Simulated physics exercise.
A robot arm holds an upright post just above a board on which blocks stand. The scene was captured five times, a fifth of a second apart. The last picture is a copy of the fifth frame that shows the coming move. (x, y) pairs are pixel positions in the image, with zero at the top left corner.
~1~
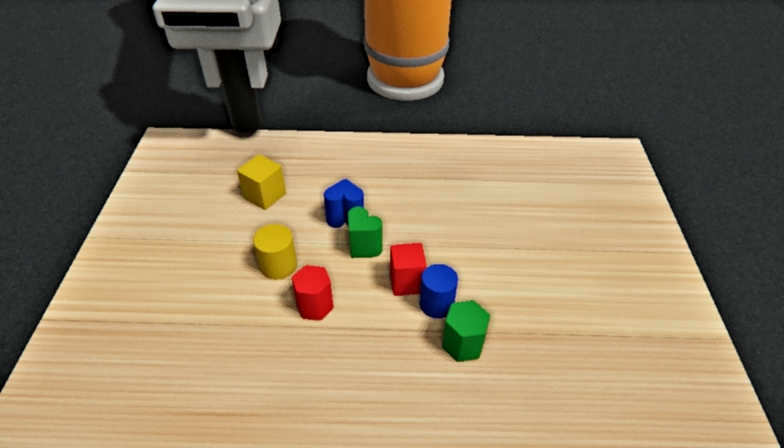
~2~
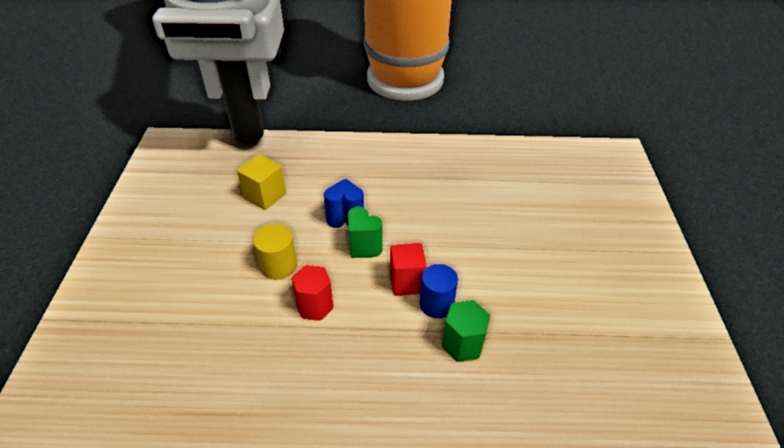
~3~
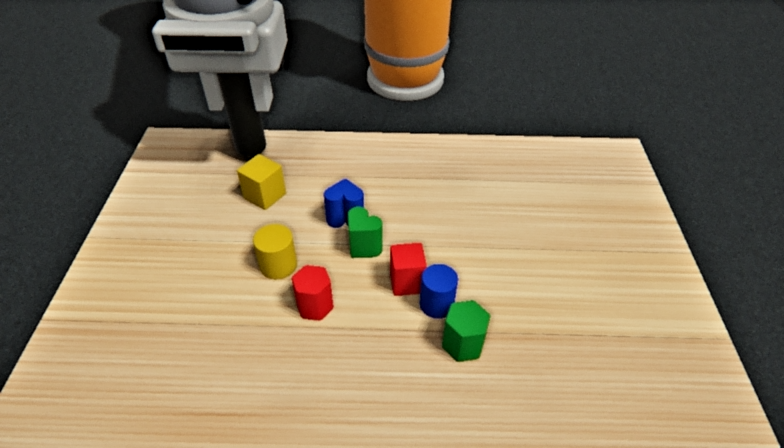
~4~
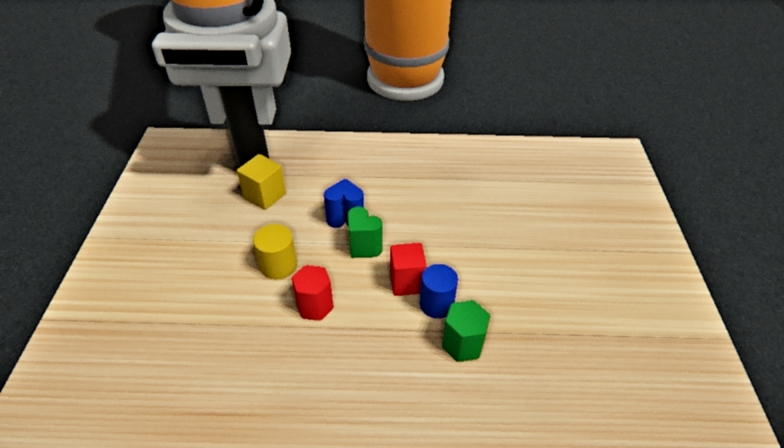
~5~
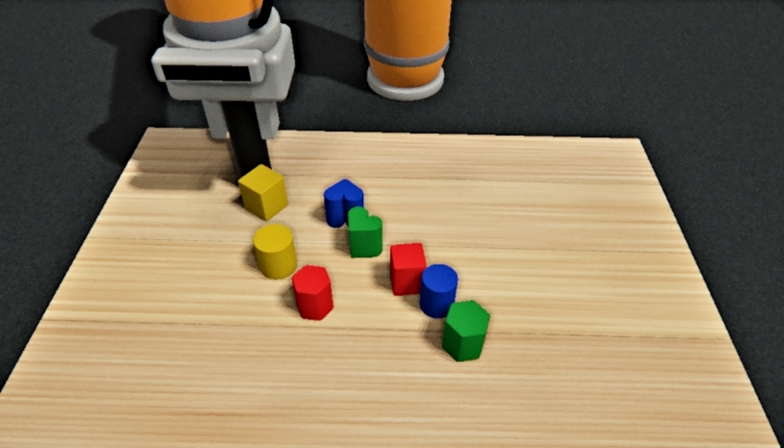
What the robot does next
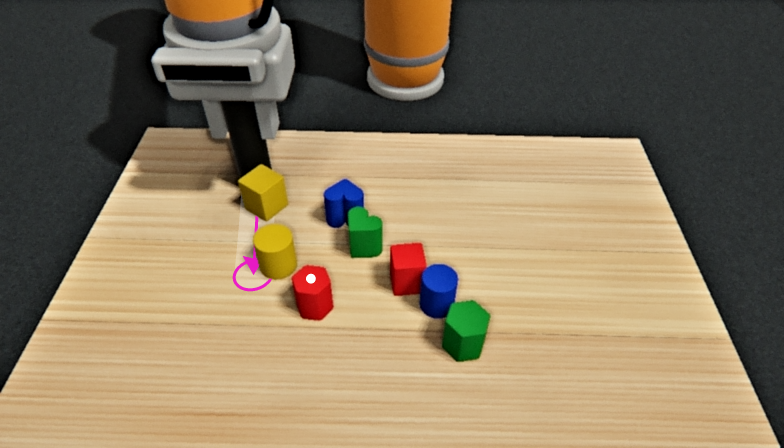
On a wooden board, a robot arm's dark post moves forward and nudges the yellow cube.
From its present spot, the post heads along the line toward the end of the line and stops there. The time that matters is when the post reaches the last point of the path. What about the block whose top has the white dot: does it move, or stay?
It's moved.
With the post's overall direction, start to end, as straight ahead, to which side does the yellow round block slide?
Shifts left.
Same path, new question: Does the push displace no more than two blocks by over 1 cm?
Answer: No.
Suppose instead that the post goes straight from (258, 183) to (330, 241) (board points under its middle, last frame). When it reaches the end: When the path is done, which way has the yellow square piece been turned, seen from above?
The answer is clockwise.
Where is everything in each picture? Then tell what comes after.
In the first picture, lower end of the post (247, 125), tops of blocks, yellow square piece (259, 167), yellow round block (273, 237), red six-sided block (311, 279), blue heart (344, 190).
In the second picture, post (249, 136), blocks as before.
In the third picture, post (252, 148), blocks as before.
In the fourth picture, post (254, 161), blocks as before.
In the fifth picture, post (256, 176), yellow square piece (261, 178), yellow round block (273, 237), red six-sided block (311, 279), blue heart (344, 190).
The drawn path runs from (258, 183) to (253, 275); the dot is on the red six-sided block.
On the path given first. One third of the way, post (255, 203); yellow square piece (264, 208).
Two thirds of the way, post (254, 235); yellow square piece (268, 240), turned 20° anticlockwise; yellow round block (283, 272); red six-sided block (317, 285), turned 20° anticlockwise.
At the end, post (251, 267); yellow square piece (268, 275), turned 25° anticlockwise; yellow round block (291, 308); red six-sided block (330, 295), turned 50° anticlockwise; blue heart not moved.
